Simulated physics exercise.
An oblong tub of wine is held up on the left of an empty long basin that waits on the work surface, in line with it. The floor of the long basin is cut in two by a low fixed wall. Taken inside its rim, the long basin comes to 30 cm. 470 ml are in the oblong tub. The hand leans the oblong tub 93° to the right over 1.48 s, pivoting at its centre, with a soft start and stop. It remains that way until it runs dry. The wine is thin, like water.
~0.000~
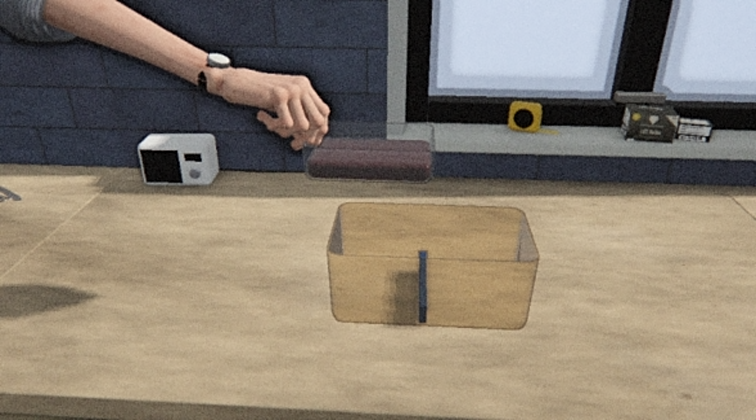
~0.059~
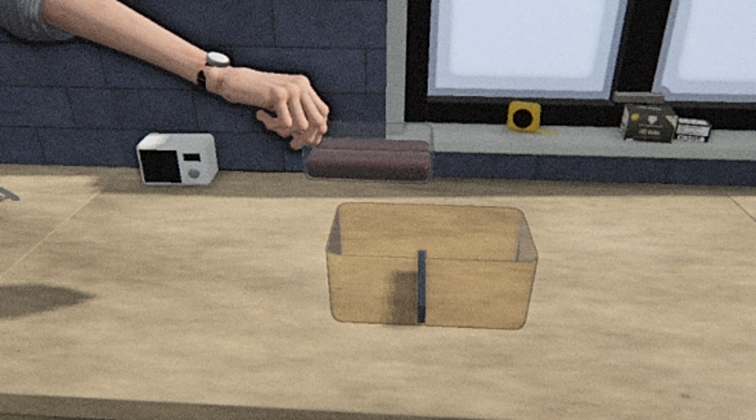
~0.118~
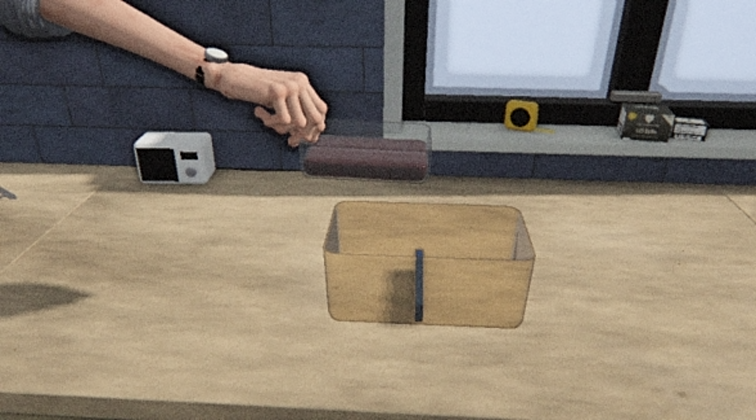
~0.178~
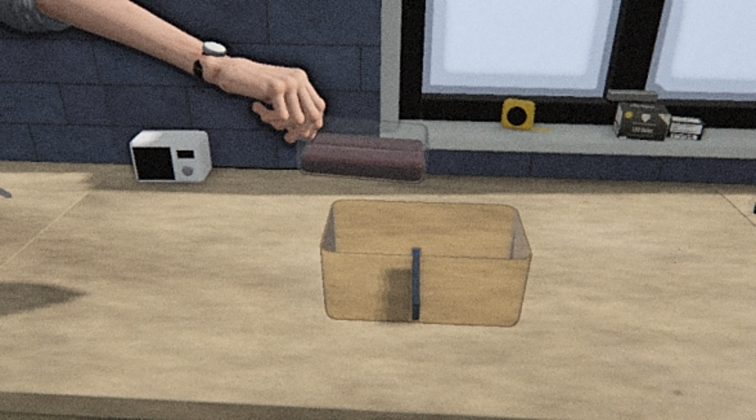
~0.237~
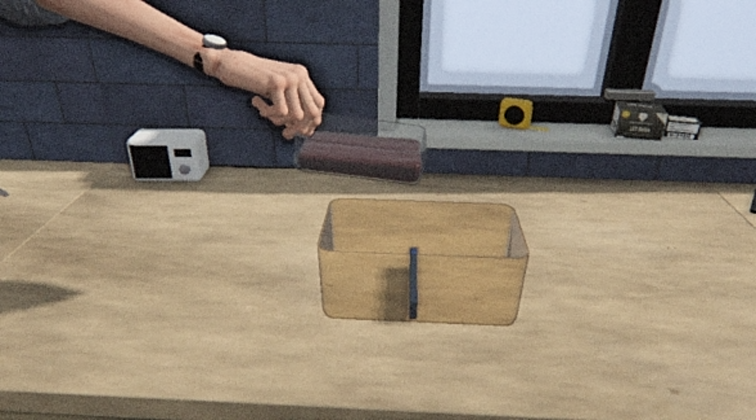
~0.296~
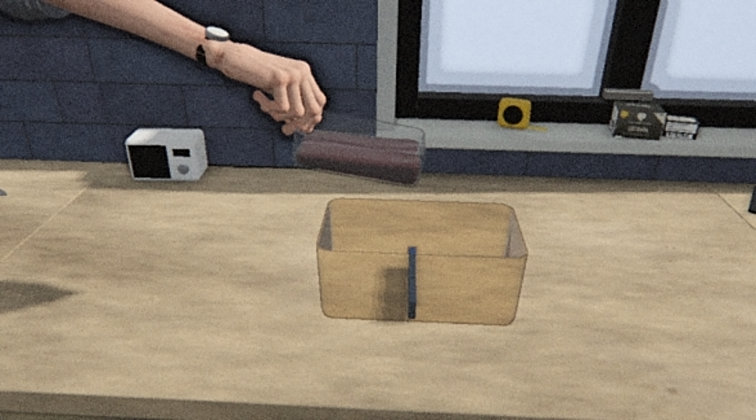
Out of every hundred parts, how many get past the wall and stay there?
About 78 out of 100.
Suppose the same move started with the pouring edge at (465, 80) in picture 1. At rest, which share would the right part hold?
It would then come to around 85 percent.
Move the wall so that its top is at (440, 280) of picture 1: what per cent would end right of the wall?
In that case, some 60 percent.
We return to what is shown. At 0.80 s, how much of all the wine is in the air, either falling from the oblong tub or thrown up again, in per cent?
Roughly 32 percent.
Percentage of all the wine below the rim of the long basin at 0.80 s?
Roughly 26 percent of it.
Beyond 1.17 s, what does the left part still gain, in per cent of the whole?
Close to 14% of the whole.
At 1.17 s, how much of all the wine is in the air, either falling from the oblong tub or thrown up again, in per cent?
Something like 4 per cent is in the air then.
By 0.80 s the tilt is 53° and 42 per cent is still to pour, 0 is left of the wall and 25 right of it.
By 1.17 s the tilt is 83° and 12 per cent is still to pour, 7 is left of the wall and 76 right of it.
By 1.56 s the tilt is 93° and 3 per cent is still to pour, 17 is left of the wall and 78 right of it.
By 1.98 s the tilt is 93° and 1 per cent is still to pour, 19 is left of the wall and 78 right of it.
At rest 20 per cent lies left of the wall, 78 right of it and 1 outside.
